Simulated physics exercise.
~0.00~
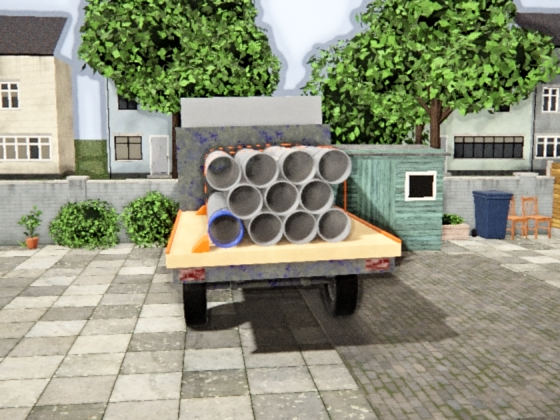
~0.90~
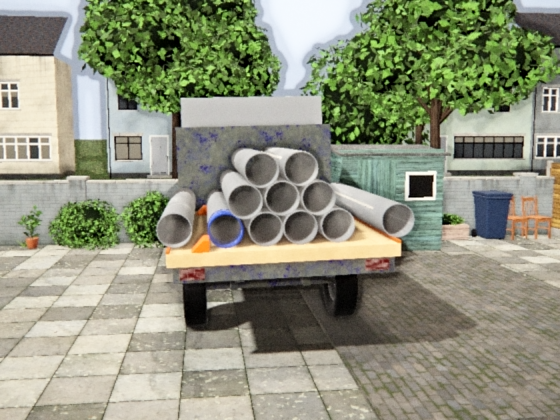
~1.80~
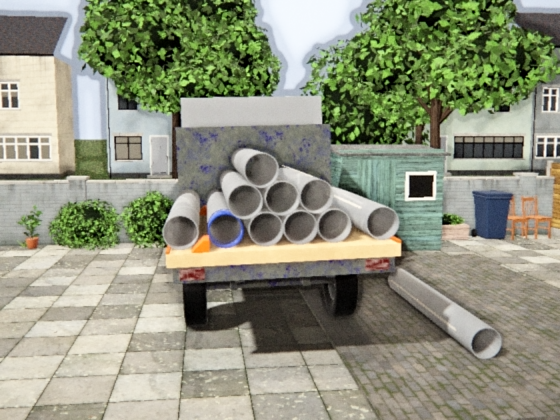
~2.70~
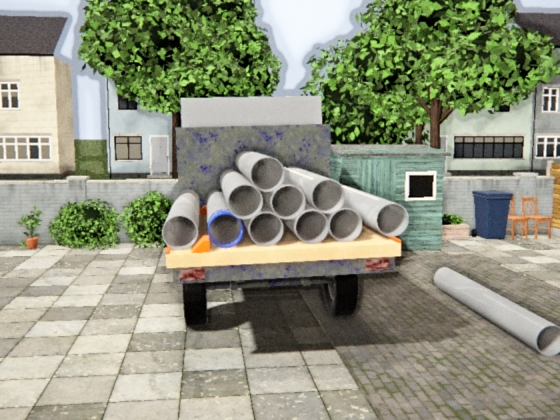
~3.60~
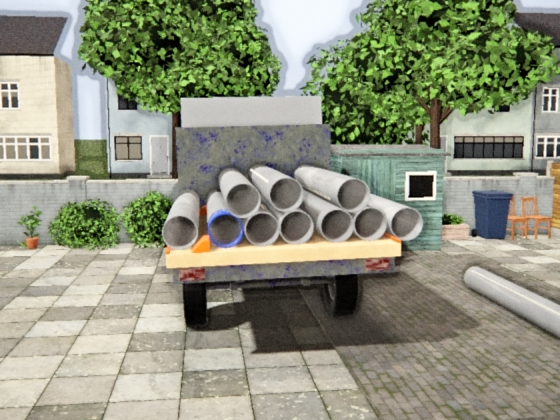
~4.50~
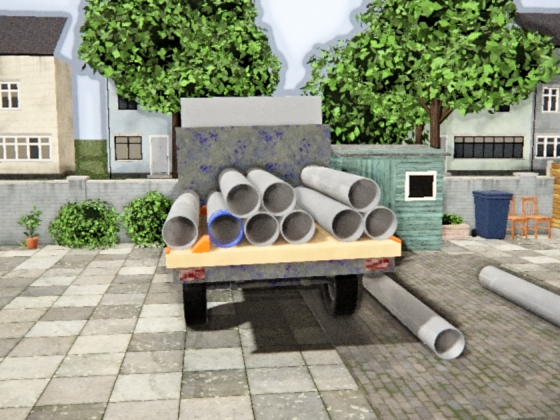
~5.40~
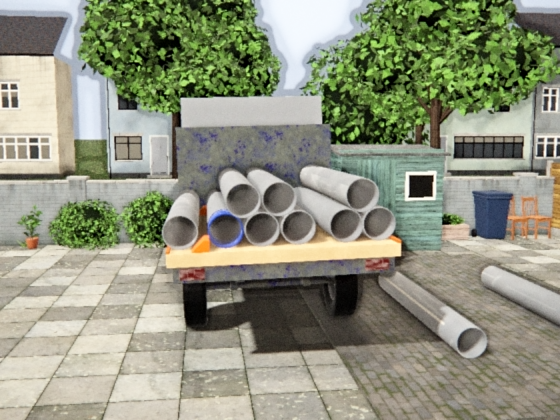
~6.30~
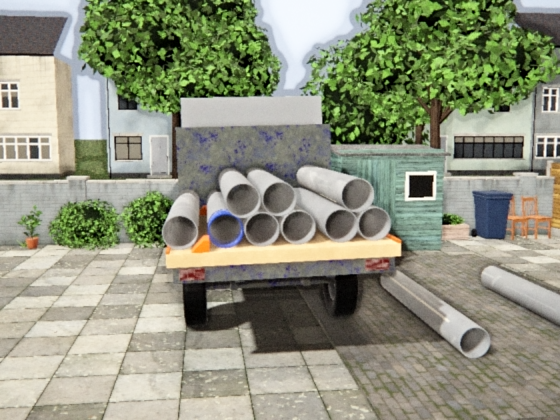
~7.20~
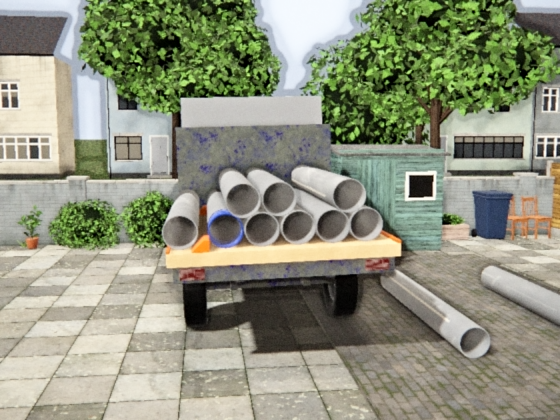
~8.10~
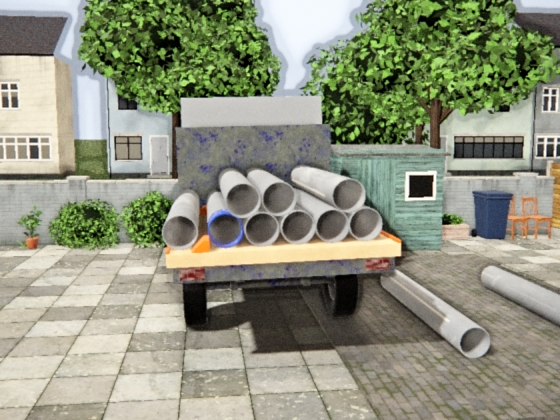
Grey plastic pipes, with a blue-ended one at the lower left, sit stacked on the deck of a flatbed lorry, seen from behind in a paved yard with trees, houses and a green shed beyond. The stack slumps and spreads, one pipe shifting to the left edge and others sliding right. One grey pipe drops off the right side and rolls away across the paving. The heap flattens further and a second grey pipe falls off the same side. It comes to rest beside the lorry, while the others, blue included, settle in a low pile on the deck.
